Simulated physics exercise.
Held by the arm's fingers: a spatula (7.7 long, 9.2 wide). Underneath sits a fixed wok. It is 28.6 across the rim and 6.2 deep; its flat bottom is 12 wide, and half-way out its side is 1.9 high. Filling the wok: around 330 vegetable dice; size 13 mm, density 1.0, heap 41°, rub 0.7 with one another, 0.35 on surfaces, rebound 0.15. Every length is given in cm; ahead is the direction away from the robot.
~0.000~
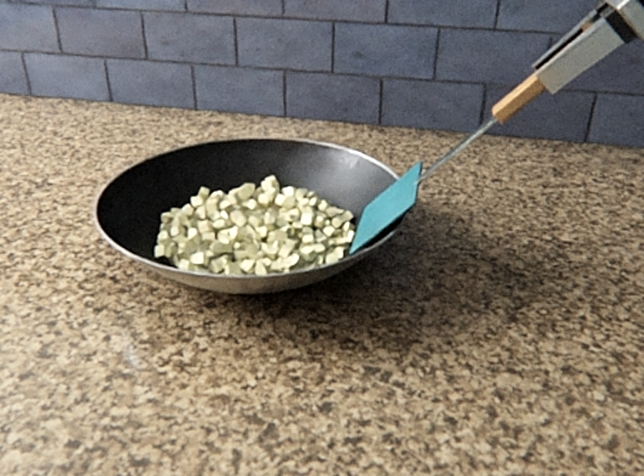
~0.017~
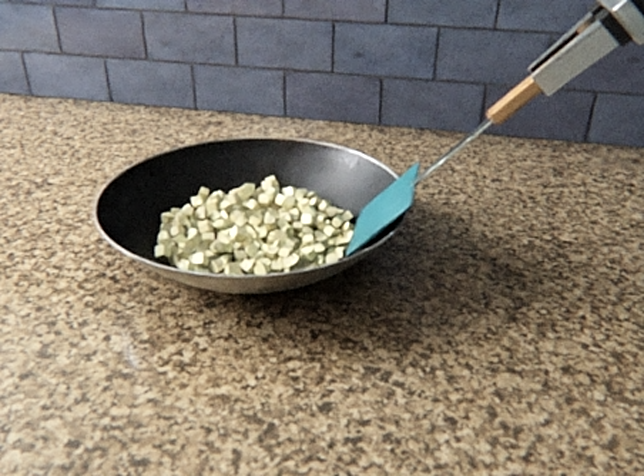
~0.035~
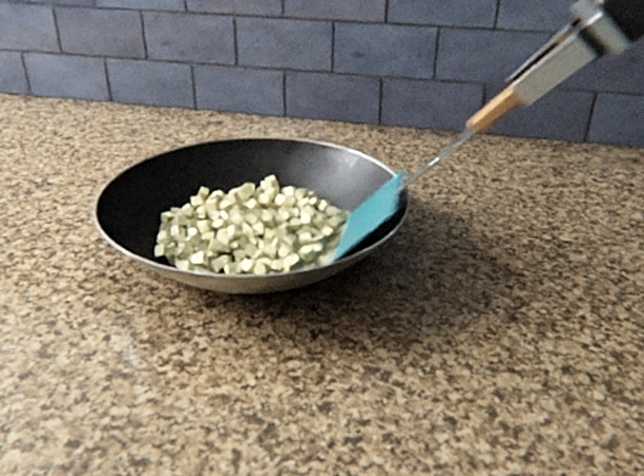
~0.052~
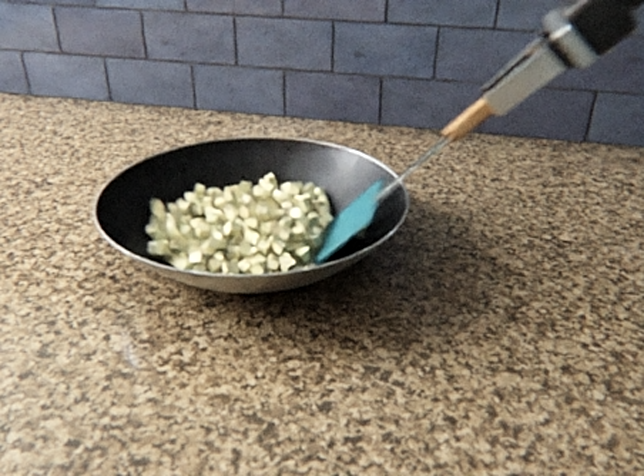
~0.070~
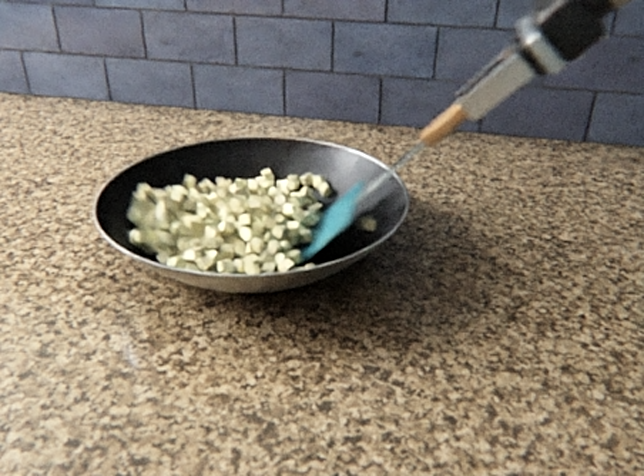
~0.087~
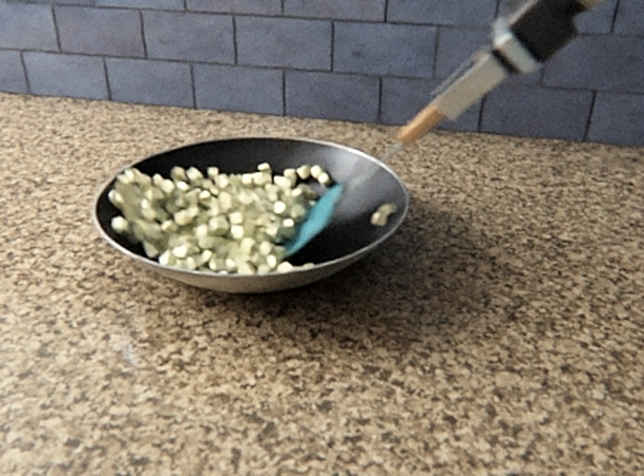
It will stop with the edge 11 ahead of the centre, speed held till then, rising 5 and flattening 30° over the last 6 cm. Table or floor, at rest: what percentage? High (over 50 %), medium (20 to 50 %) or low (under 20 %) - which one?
High, over 50 %.
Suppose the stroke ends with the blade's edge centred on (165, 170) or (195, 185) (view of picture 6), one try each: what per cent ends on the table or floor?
Respectively about 40 and 15 percent end on the table or floor.
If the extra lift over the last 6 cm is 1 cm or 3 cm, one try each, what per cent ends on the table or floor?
Roughly 60 per cent, then 60 per cent.
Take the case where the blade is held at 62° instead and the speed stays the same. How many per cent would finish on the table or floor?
I'd put it at about 55 per cent.
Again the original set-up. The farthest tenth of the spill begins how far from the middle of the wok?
About 50 cm from the centre.
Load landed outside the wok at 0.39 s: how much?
My estimate is roughly 25 %.
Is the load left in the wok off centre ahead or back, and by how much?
Roughly 2.5 centimetres ahead.
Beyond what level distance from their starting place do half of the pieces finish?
25 cm.
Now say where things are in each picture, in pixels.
Spatula top edge at (419, 181), sloping 48°; upper third of the load around (256, 224), from x 165 to 355, top at y 180; 326 in the wok, in the first picture.
Spatula top edge at (416, 182), sloping 48°; upper third of the load around (256, 223), from x 165 to 355, top at y 180, in the second picture.
Spatula top edge at (399, 190), sloping 48°; upper third of the load around (254, 223), from x 165 to 350, top at y 180, in the third picture.
Spatula top edge at (378, 198), sloping 48°; upper third of the load around (246, 220), from x 155 to 360, top at y 180, in the fourth picture.
Spatula top edge at (357, 201), sloping 48°; upper third of the load around (226, 212), from x 135 to 370, top at y 175, in the fifth picture.
Spatula top edge at (336, 200), sloping 48°; upper third of the load around (202, 203), from x 120 to 385, top at y 170; 326 in the wok, in the sixth picture.
After 0.13 s, sloping 48°, highest piece 9 above the table; 319 in the wok, 7 on the blade or in flight.
After 0.17 s, sloping 40°, highest piece 10 above the table; 307 in the wok, 19 on the blade or in flight.
After 0.39 s, sloping 18°, highest piece 21 above the table; 132 in the wok, 76 on the table or floor, 118 on the blade or in flight.
After 1.44 s, sloping 18°, highest piece 7 above the table; 194 on the table or floor, 132 in the wok.
At rest, 194 on the table or floor, 132 in the wok. That is 60 % on the table or floor.
